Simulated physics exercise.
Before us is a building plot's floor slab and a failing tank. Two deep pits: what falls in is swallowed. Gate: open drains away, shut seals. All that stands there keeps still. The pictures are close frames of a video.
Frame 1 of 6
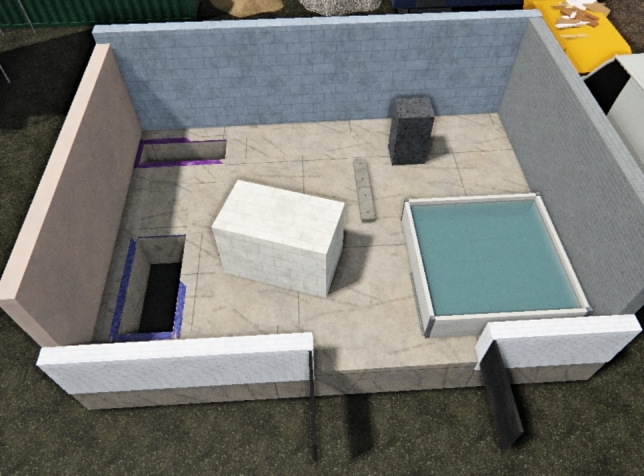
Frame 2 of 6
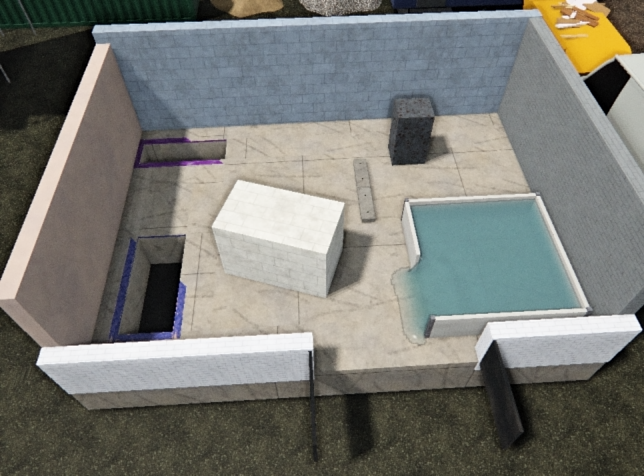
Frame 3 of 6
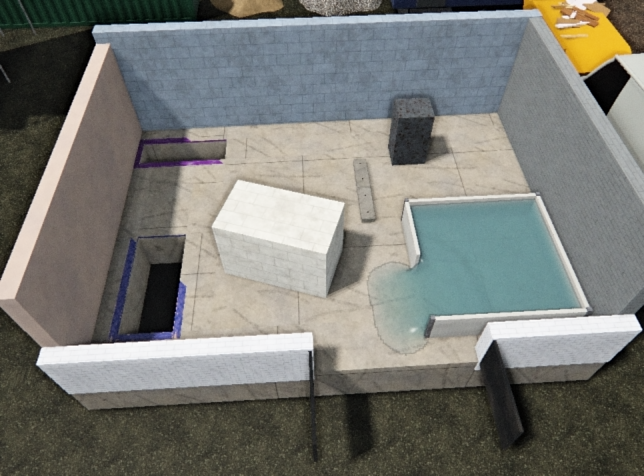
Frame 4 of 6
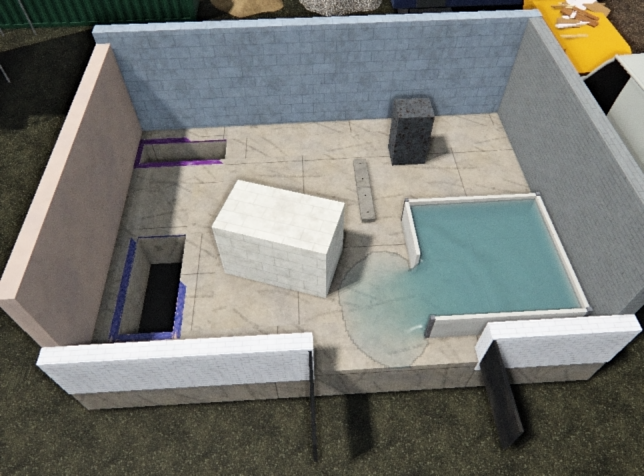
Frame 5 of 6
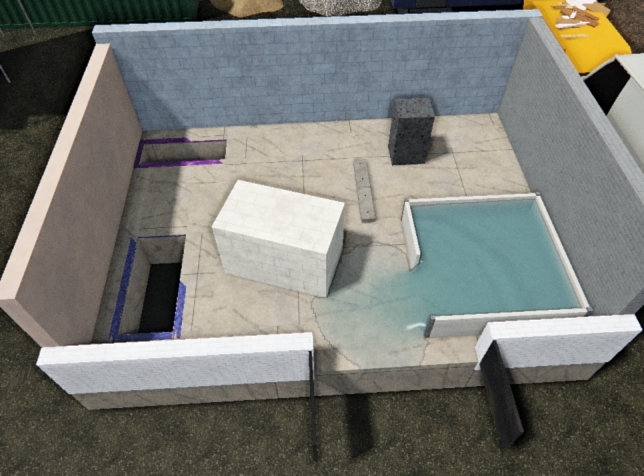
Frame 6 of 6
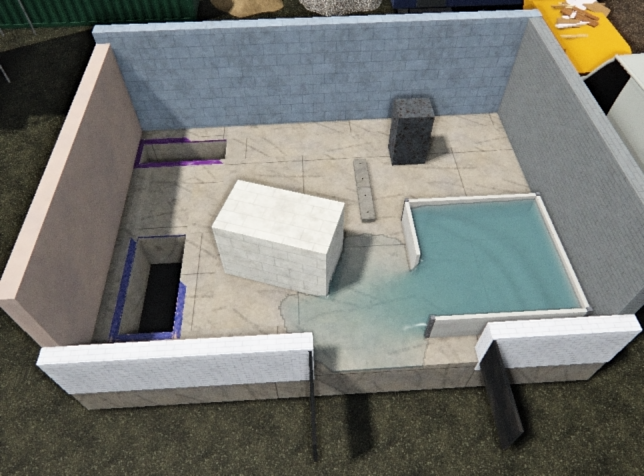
On a walled floor slab, water pours from a tank's left side and spreads leftward.
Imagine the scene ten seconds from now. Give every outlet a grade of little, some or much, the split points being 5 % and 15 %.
Grades: Gate - much; purple pit - little; blue pit - much.
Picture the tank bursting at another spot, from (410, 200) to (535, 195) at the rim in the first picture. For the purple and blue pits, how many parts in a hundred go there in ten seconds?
The purple pit takes 20 per cent and the blue pit 10 per cent.
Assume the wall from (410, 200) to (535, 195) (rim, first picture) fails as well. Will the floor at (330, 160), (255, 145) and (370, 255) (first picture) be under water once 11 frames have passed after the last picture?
The first would be drenched, the second still unwetted and the third still unwetted.
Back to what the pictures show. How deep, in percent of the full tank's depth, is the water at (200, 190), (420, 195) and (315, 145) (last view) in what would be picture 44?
I'd say close to 0, 2 and 2 percent.
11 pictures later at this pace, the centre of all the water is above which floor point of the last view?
Roughly (425, 285).
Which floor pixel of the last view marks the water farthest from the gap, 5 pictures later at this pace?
The farthest wet point should be near (175, 342).
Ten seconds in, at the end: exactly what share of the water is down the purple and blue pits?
Around 2 and 34 per cent, in that order.
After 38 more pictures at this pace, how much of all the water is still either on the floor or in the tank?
Around 58 in a hundred.
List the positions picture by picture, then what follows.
The first picture shows still water in the tank at (489, 254).
In the second picture, water pours out at (423, 297) and has run to a hidden place.
In the third picture, water pours out at (423, 298) and has run to (374, 280).
In the fourth picture, water pours out at (423, 298) and has run to (345, 288).
In the fifth picture, the front is at (320, 299), out from the gap at (423, 298).
In the sixth picture, water pours out at (423, 298) and has run to (286, 308).
A moment on, water covers 20 % of the floor; the gate 2 %, the purple pit 0 %, the blue pit 0 %.
Next, water covers 25 % of the floor; the gate 7 %, the purple pit 0 %, the blue pit 1 %.
Then, water covers 35 % of the floor; the gate 12 %, the purple pit 0 %, the blue pit 9 %.
Later, water covers 40 % of the floor; the gate 19 %, the purple pit 1 %, the blue pit 22 %.
In the end, water covers 40 % of the floor; the gate 25 %, the purple pit 2 %, the blue pit 34 %.
